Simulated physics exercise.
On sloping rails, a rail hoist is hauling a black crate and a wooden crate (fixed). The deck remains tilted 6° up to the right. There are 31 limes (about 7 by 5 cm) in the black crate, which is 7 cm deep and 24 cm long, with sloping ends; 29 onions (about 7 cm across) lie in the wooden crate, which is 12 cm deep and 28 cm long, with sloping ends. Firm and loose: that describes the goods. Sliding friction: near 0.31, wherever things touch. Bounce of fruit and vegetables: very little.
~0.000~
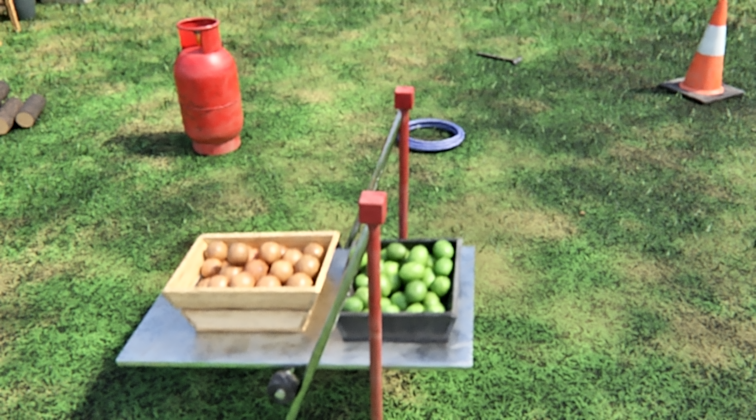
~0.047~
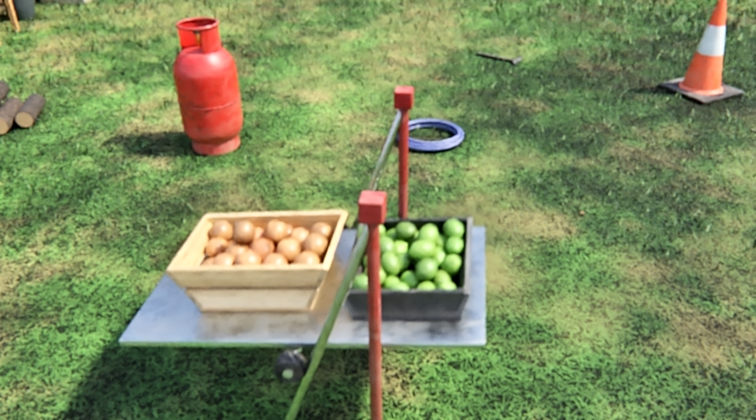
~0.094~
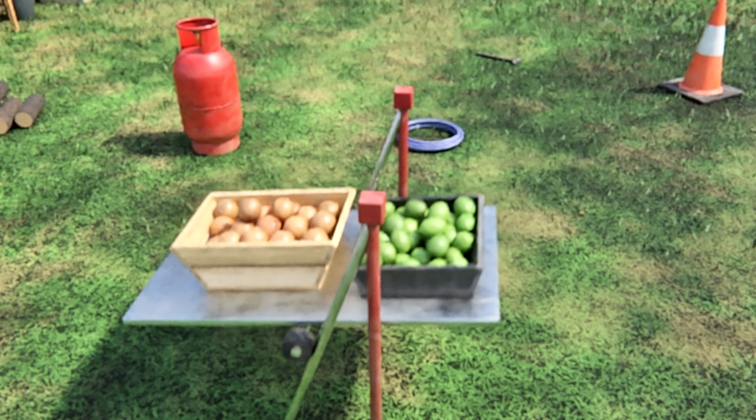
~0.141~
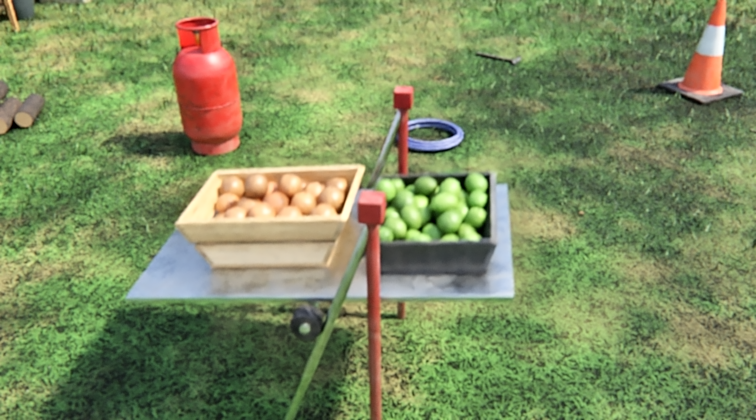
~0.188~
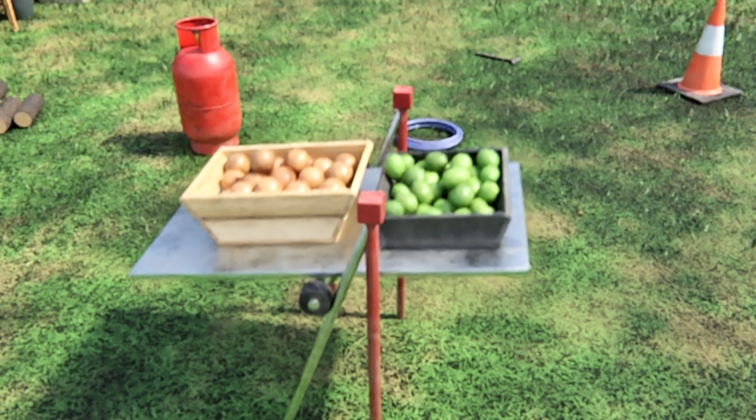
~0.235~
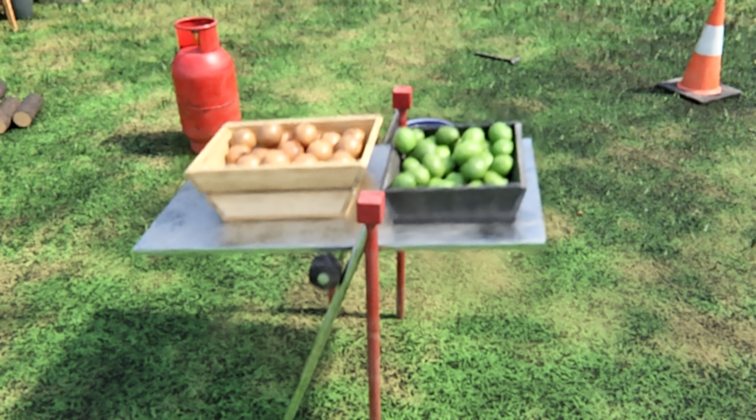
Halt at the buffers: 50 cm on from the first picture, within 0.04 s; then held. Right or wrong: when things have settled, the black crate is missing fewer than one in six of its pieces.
Wrong.
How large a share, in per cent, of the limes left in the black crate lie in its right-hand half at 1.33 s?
It works out to around 60 in a hundred.
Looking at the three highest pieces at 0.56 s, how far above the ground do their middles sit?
About 96 cm up, on average.
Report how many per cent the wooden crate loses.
Wooden crate - about 10 per cent.
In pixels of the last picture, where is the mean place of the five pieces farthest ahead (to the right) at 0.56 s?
They are centred near (566, 103).
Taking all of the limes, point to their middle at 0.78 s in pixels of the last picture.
At about (511, 128).
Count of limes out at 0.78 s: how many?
Count out: Close to 8.
After 0.28 s, braking begins.
After 0.40 s, 0 of 31 out of the black crate and 0 of 29 out of the wooden crate.
After 0.56 s, 6 of 31 out of the black crate and 3 of 29 out of the wooden crate.
After 0.78 s, 7 of 31 out of the black crate and 3 of 29 out of the wooden crate.
Final count (at 1.33 s), 9 of 31 out of the black crate and 3 of 29 out of the wooden crate. Asked share, 9 of 31, 29 per cent.
